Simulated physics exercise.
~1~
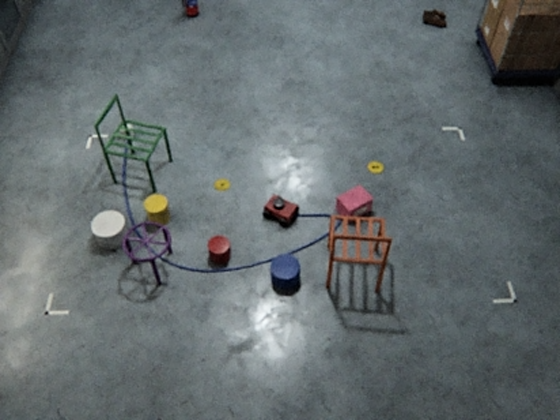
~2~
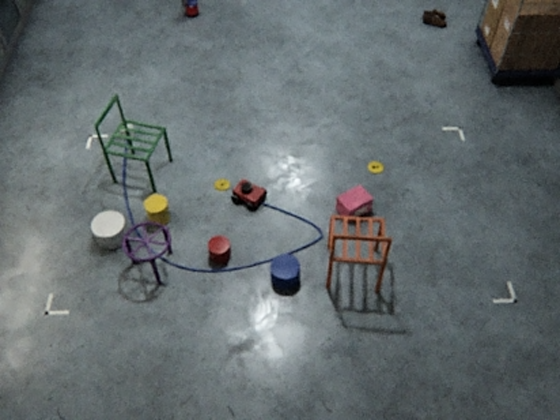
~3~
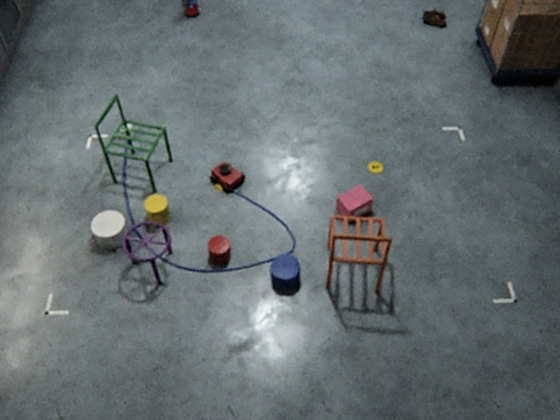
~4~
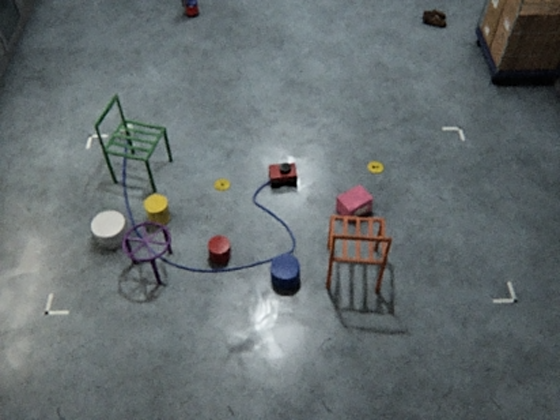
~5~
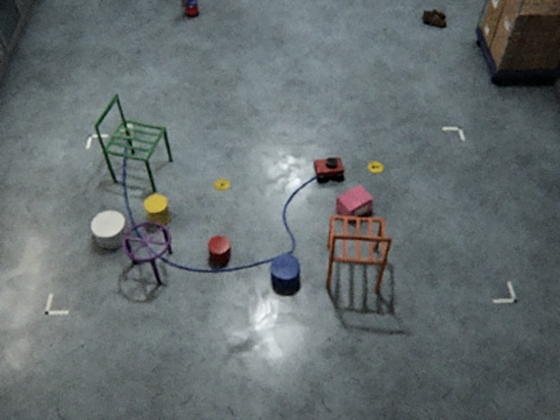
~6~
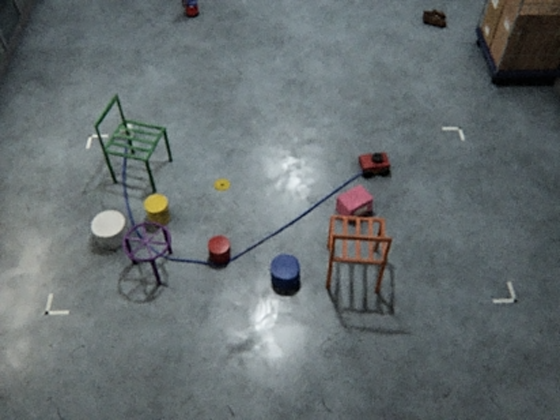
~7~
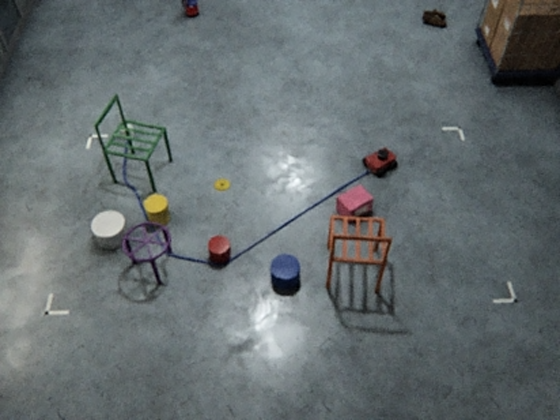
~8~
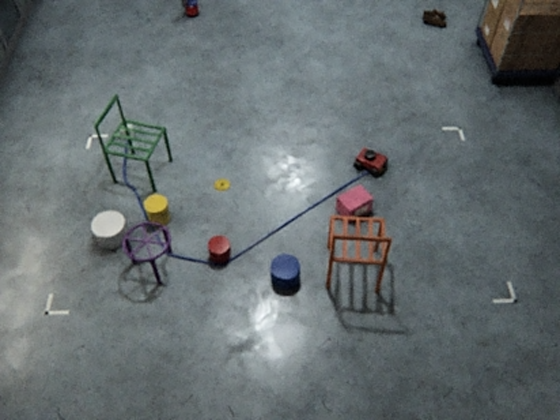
In this clip, a small red cart trailing a blue lead moves left to a yellow mark, then heads right past a pink carton to another mark, drawing the lead straighter against a red tub, and ends there after small shifts, the chairs, stool and tubs staying in place.
